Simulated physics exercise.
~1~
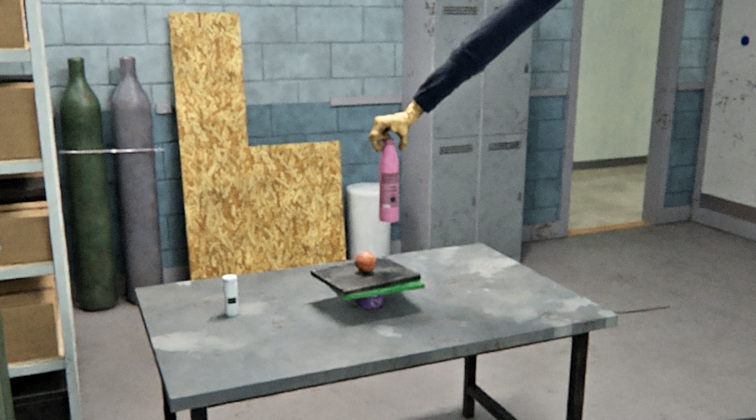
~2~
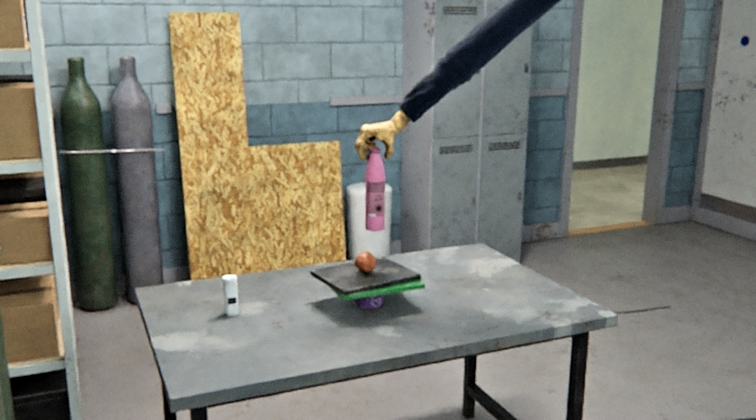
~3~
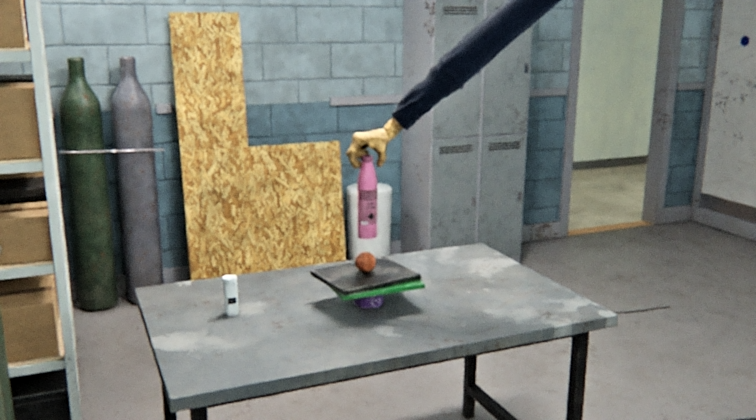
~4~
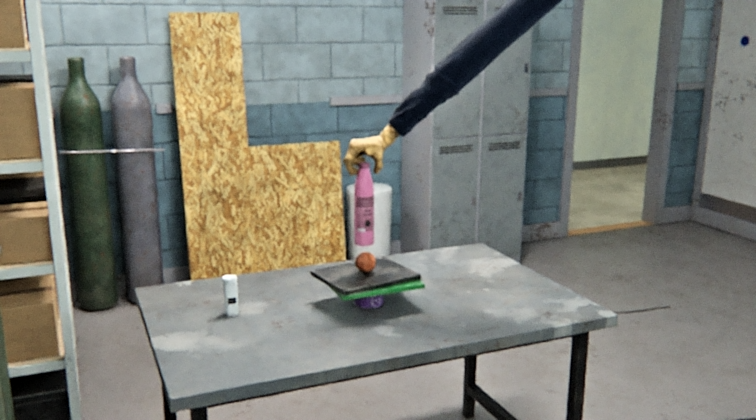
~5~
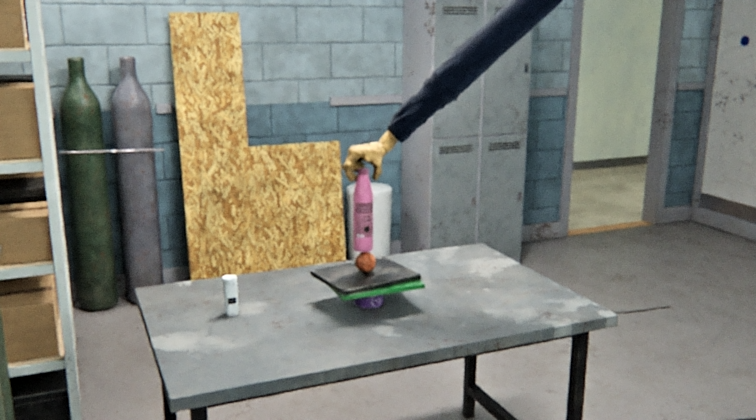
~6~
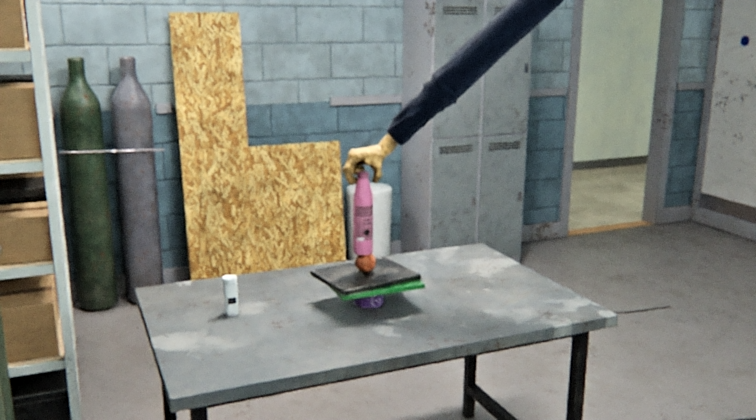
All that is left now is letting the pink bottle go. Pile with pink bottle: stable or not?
Not stable.
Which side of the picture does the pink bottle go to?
Observed: The object is displaced in the leftward direction.
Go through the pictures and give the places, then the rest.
In the first picture, coming down; pink bottle (389, 180); black tray (366, 275).
In the second picture, coming down; pink bottle (375, 189).
In the third picture, coming down; pink bottle (367, 197).
In the fourth picture, coming down; pink bottle (364, 204); orange ball (365, 262).
In the fifth picture, coming down; pink bottle (363, 210); white shaker (231, 295).
In the sixth picture, set down, still held; pink bottle (363, 213); black tray (366, 275).
Then, 0.60 s later than the last frame, pink bottle now fallen.
Then, 0.90 s later than the last frame, black tray tilted by 24°; green tray tilted by 23°; orange ball moved about its own width.
Then, 1.10 s later than the last frame, orange ball now fallen; black tray tilted by 38°; green tray tilted by 38°.
When it is over, fallen, orange ball and pink bottle; moved from the start, black tray and green tray; the other 2 as before. End places, in pixels of the last picture, pink bottle near (281, 303). The pile loses its balance.
